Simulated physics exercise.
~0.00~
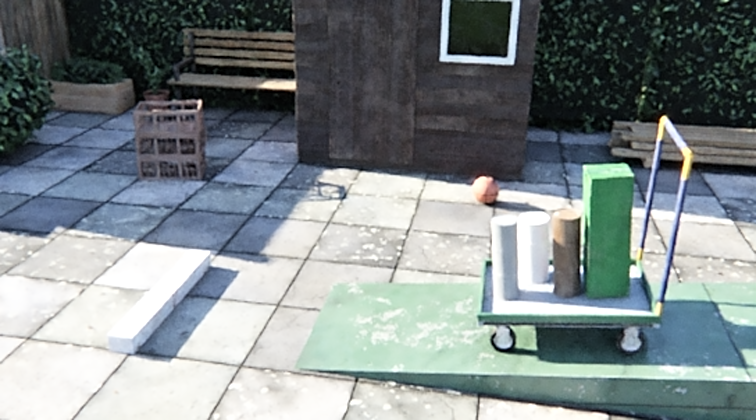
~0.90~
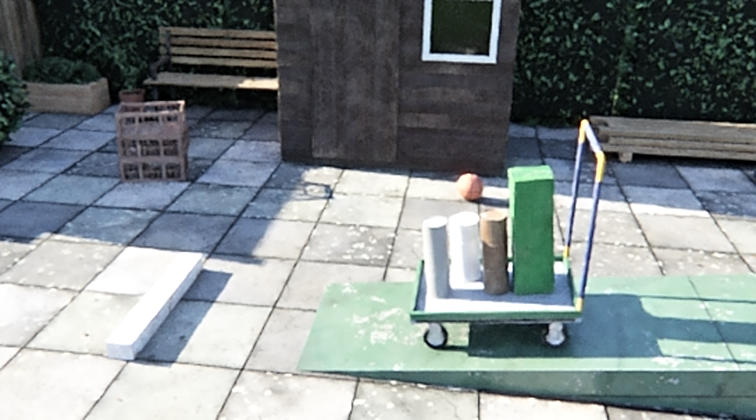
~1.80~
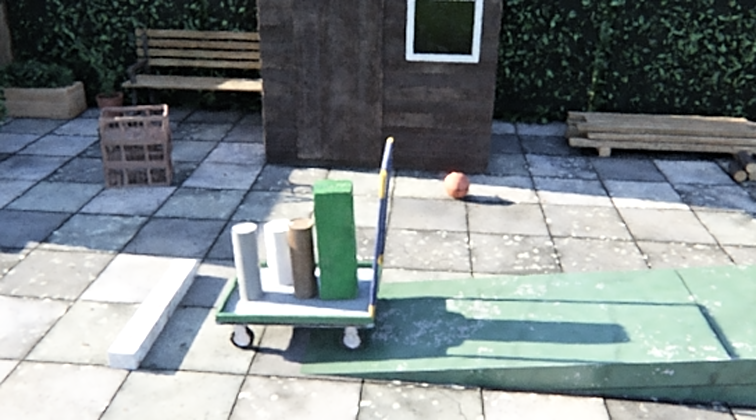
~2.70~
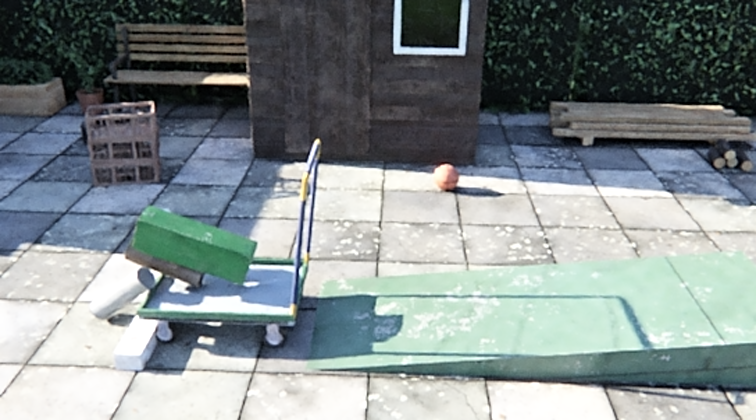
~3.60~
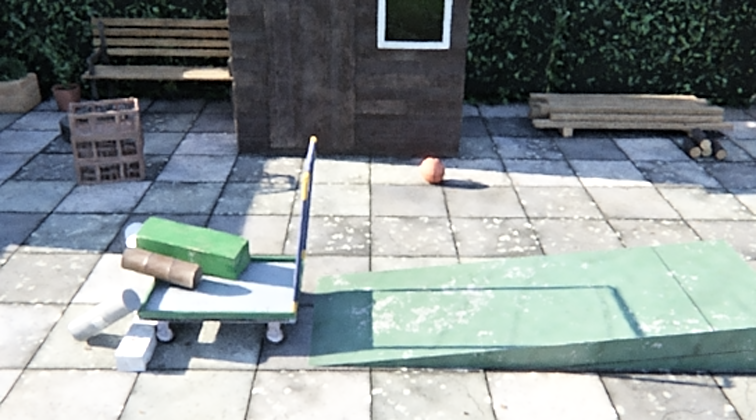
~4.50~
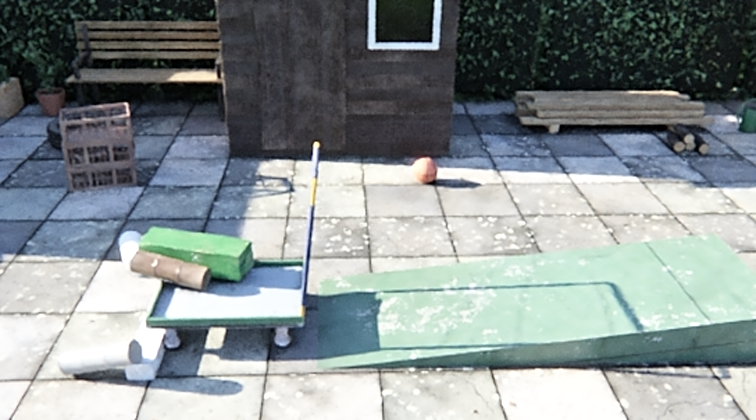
The clip shows a trolley carrying a green box and three cylinders rolling left down a green ramp onto paving until it stops at a pale kerb, where the load topples forward; the grey and white cylinders fall off, while the green box and brown cylinder lie on the deck.
